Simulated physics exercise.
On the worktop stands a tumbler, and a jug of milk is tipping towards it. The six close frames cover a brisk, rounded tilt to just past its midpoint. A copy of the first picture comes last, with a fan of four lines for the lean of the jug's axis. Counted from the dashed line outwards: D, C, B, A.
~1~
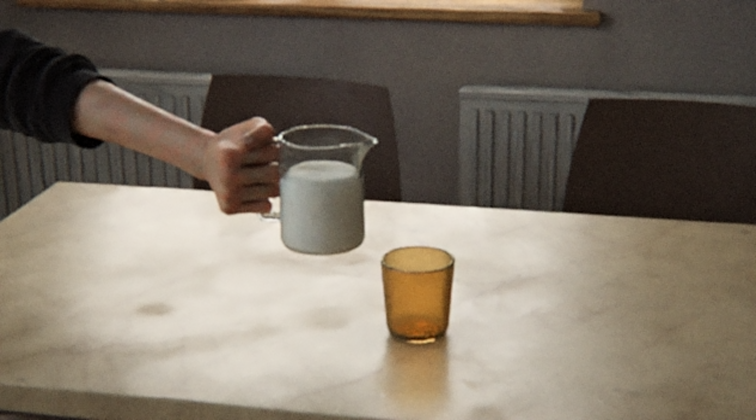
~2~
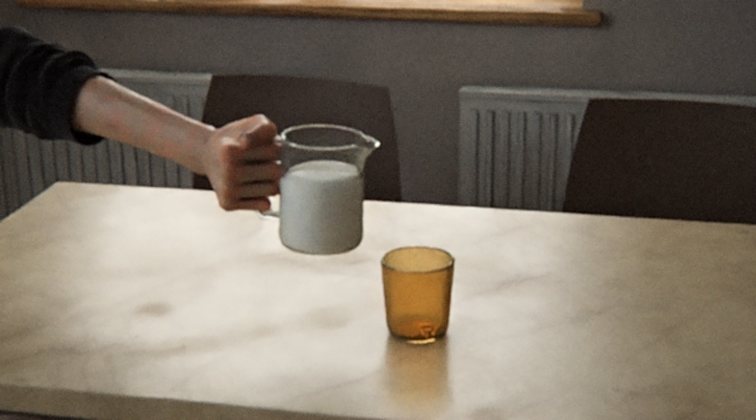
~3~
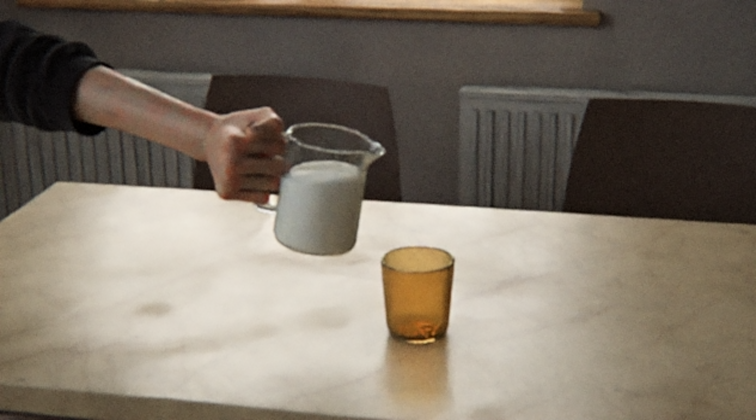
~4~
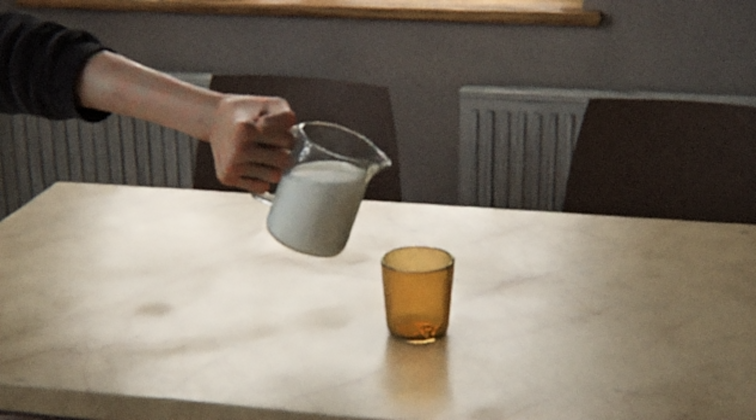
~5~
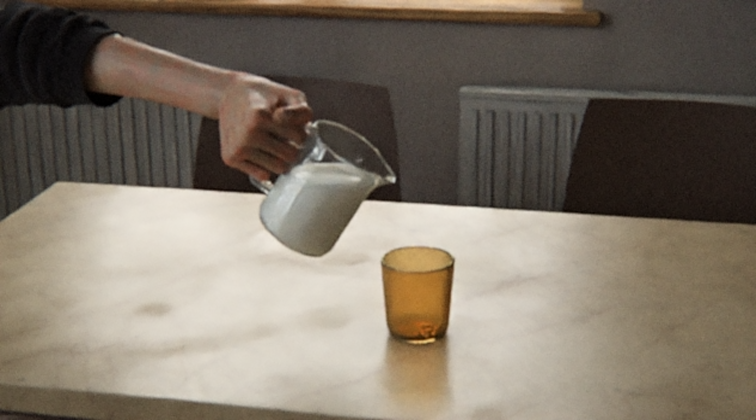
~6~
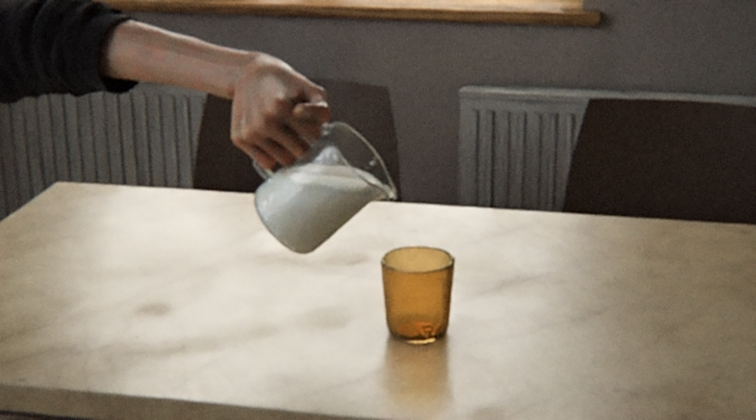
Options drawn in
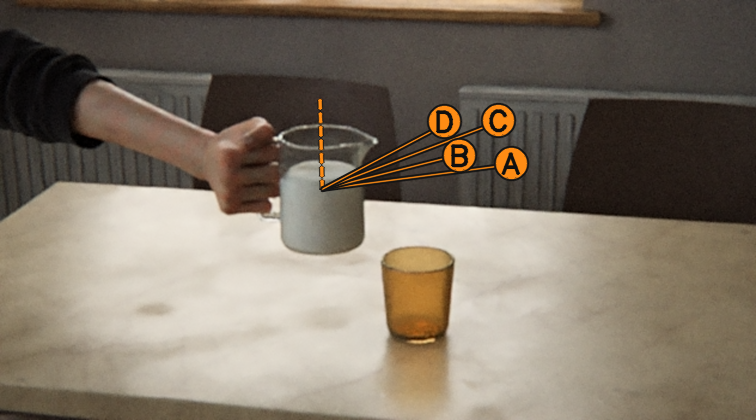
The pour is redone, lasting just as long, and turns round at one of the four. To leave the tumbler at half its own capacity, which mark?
C works best here.
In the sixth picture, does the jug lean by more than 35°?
Yes.
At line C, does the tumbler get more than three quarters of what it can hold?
No, it does not.
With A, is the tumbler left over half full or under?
Over.
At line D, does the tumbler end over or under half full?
Under.
On the marked copy, A at (495, 166); B at (442, 158); C at (483, 127); D at (430, 131).
For line A, the tumbler ends with about 78 % of what it can hold; 7 % of the milk is spilt.
For line B, the tumbler ends with about 69 % of what it can hold.
For line C, the tumbler ends with about 49 % of what it can hold.
For line D, the tumbler ends with about 31 % of what it can hold.
